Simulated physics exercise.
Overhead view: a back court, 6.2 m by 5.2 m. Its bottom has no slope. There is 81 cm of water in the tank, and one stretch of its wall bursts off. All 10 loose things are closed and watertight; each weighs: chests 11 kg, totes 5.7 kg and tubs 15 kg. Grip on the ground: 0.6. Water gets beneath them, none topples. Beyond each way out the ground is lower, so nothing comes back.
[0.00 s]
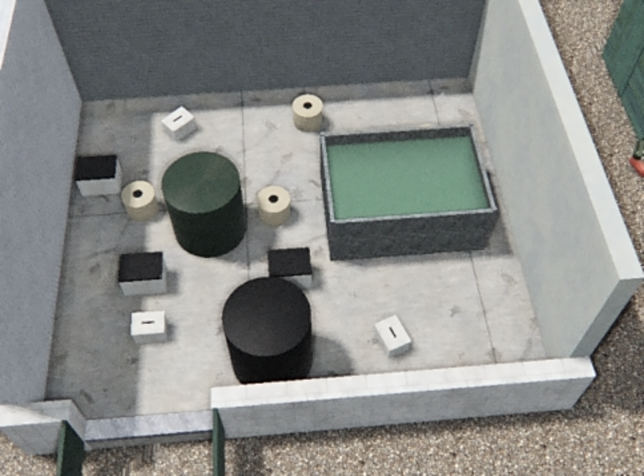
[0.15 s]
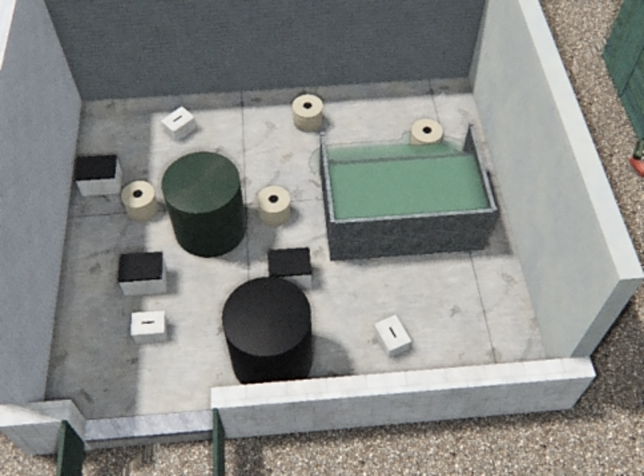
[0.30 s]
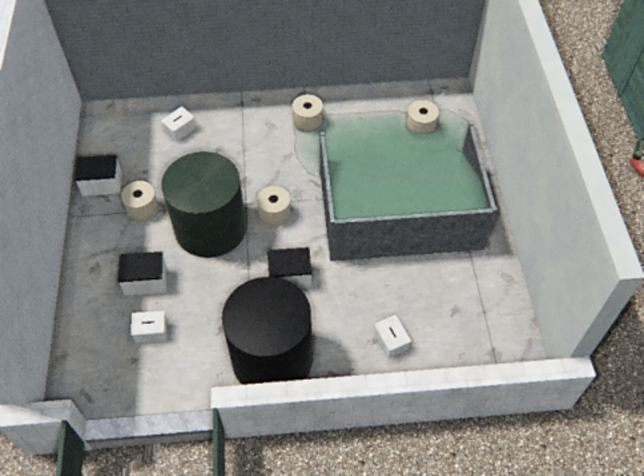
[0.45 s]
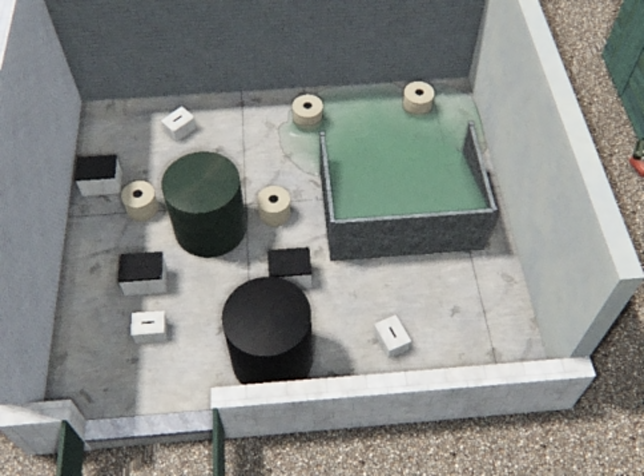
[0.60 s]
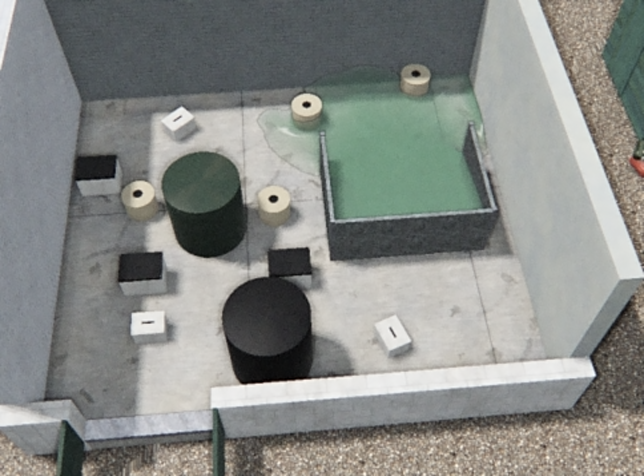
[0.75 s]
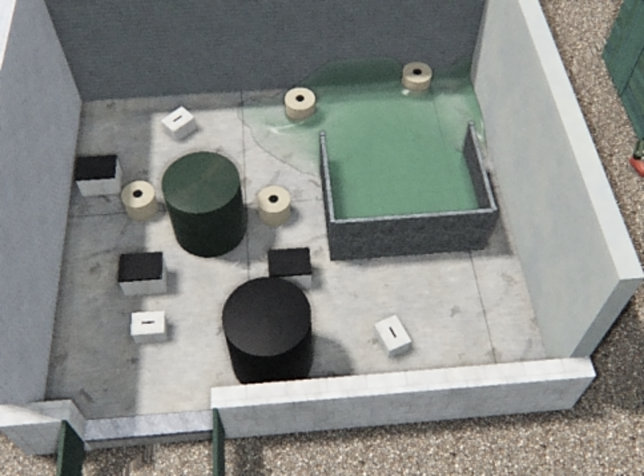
We see a walled court from above as the far side of a tank gives way and green water spreads toward the back wall, pushing one pale round tub backward, then nudging another slightly while the other objects stay put.
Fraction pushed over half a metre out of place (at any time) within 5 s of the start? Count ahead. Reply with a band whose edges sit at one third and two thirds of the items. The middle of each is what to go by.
Band: One third to two thirds.
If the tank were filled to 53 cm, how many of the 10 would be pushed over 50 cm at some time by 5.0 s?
The count would be 4.
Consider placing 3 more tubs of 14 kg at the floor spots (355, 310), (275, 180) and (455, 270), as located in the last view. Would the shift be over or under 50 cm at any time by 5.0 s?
In order: Within it, within it, within it.
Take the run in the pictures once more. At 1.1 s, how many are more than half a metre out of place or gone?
2 of them.
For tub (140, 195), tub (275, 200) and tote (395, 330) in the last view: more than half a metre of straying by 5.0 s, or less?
Well, in turn that's topping it, not reaching it, not reaching it.
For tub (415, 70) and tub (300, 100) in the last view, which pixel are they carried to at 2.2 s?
Somewhere about (461, 118) and (122, 119).
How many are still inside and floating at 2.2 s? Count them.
The number is 1.
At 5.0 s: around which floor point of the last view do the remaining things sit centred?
I'd say about (223, 309) in the last view.
After 1.1 s 2 of 10 are over 50 cm from their spots; 2 afloat.
After 2.2 s 2 of 10 are over 50 cm from their spots; 1 afloat.
After 3.5 s 4 of 10 are over 50 cm from their spots; 3 afloat.
After 5.0 s 5 of 10 are over 50 cm from their spots, and 5 have been at some point; 1 afloat.
